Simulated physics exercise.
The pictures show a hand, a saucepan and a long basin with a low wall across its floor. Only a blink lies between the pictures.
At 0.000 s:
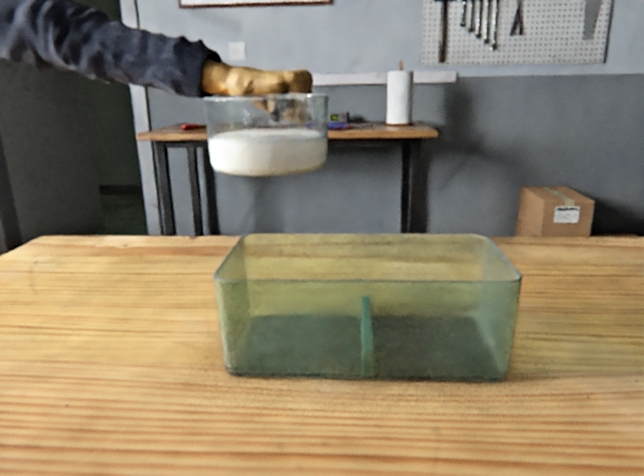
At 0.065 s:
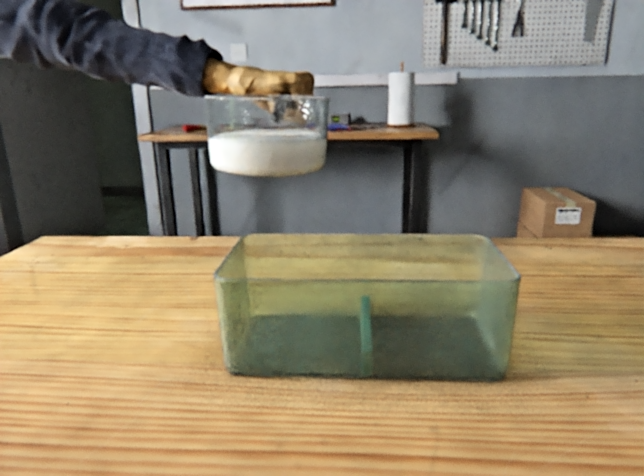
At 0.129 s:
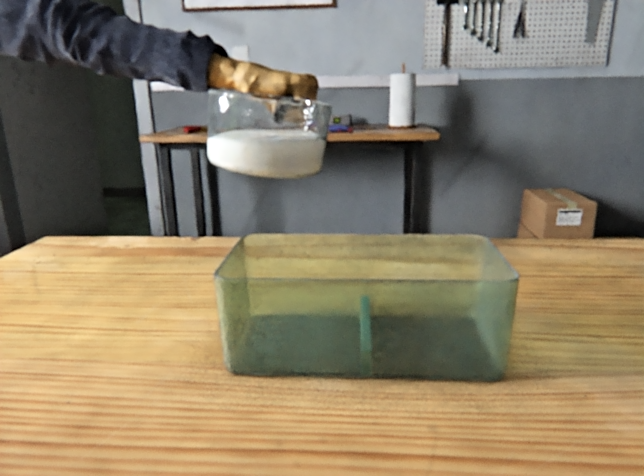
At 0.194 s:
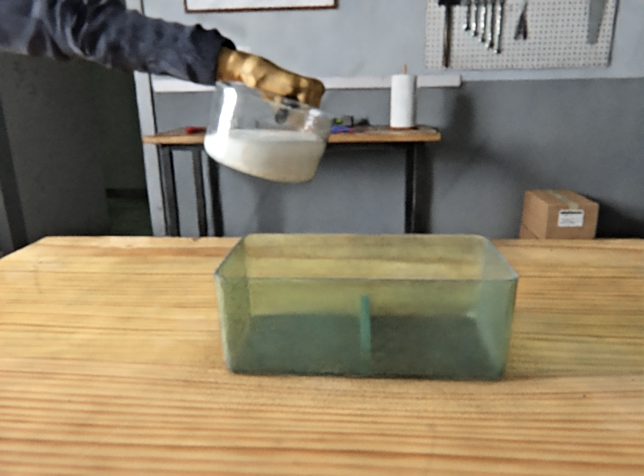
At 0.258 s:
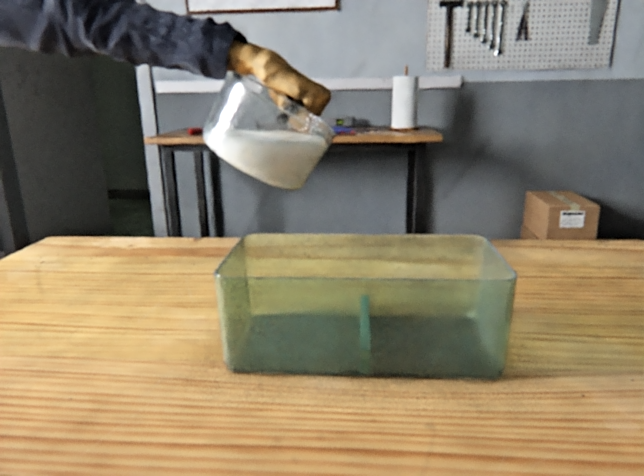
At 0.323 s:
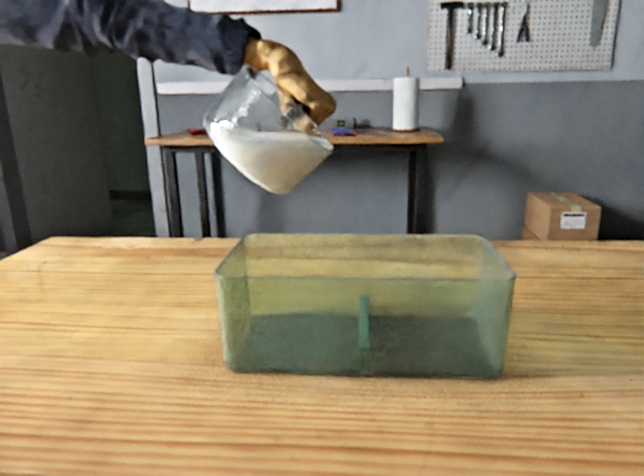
In this clip, a gloved hand holds a clear container of white liquid above a greenish, see-through long basin with a low wall across its floor, then steadily tilts the container toward the right while the basin stays still.
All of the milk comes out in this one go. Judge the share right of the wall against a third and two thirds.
In the end between a third and two thirds is right of the wall.
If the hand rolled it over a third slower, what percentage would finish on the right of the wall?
About 55 per cent.
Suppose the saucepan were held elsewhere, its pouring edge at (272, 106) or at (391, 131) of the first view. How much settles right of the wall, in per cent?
The first gives 10 %, the second 90 %.
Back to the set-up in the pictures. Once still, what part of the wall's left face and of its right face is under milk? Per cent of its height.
Left about 30, right about 30.
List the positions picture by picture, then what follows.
Tilt 0°; pouring edge (327, 98); surface from (215, 135) to (325, 134); the long basin's rim runs from (229, 256) to (503, 257); the wall's top is at (367, 321), in the first picture.
Tilt 2°; pouring edge (328, 101); surface from (215, 136) to (325, 135), in the second picture.
Tilt 8°; pouring edge (331, 108); surface from (214, 135) to (324, 136), in the third picture.
Tilt 18°; pouring edge (333, 120); surface from (212, 134) to (325, 138), in the fourth picture.
Tilt 31°; pouring edge (334, 135); surface from (211, 130) to (327, 140), in the fifth picture.
Tilt 45°; pouring edge (331, 152); surface from (217, 125) to (331, 142), in the sixth picture.
A moment on, the saucepan is tipped on its side and 35 per cent is still to pour, 8 is left of the wall and 19 right of it.
Next, the saucepan is tipped right over and 10 per cent is still to pour, 33 is left of the wall and 45 right of it.
Then the saucepan is tipped right over and 1 per cent is still to pour, 49 is left of the wall and 47 right of it.
Later the saucepan is tipped right over and 0 per cent is still to pour, 52 is left of the wall and 47 right of it.
Finally, 52 per cent lies left of the wall, 48 right of it and 1 outside.
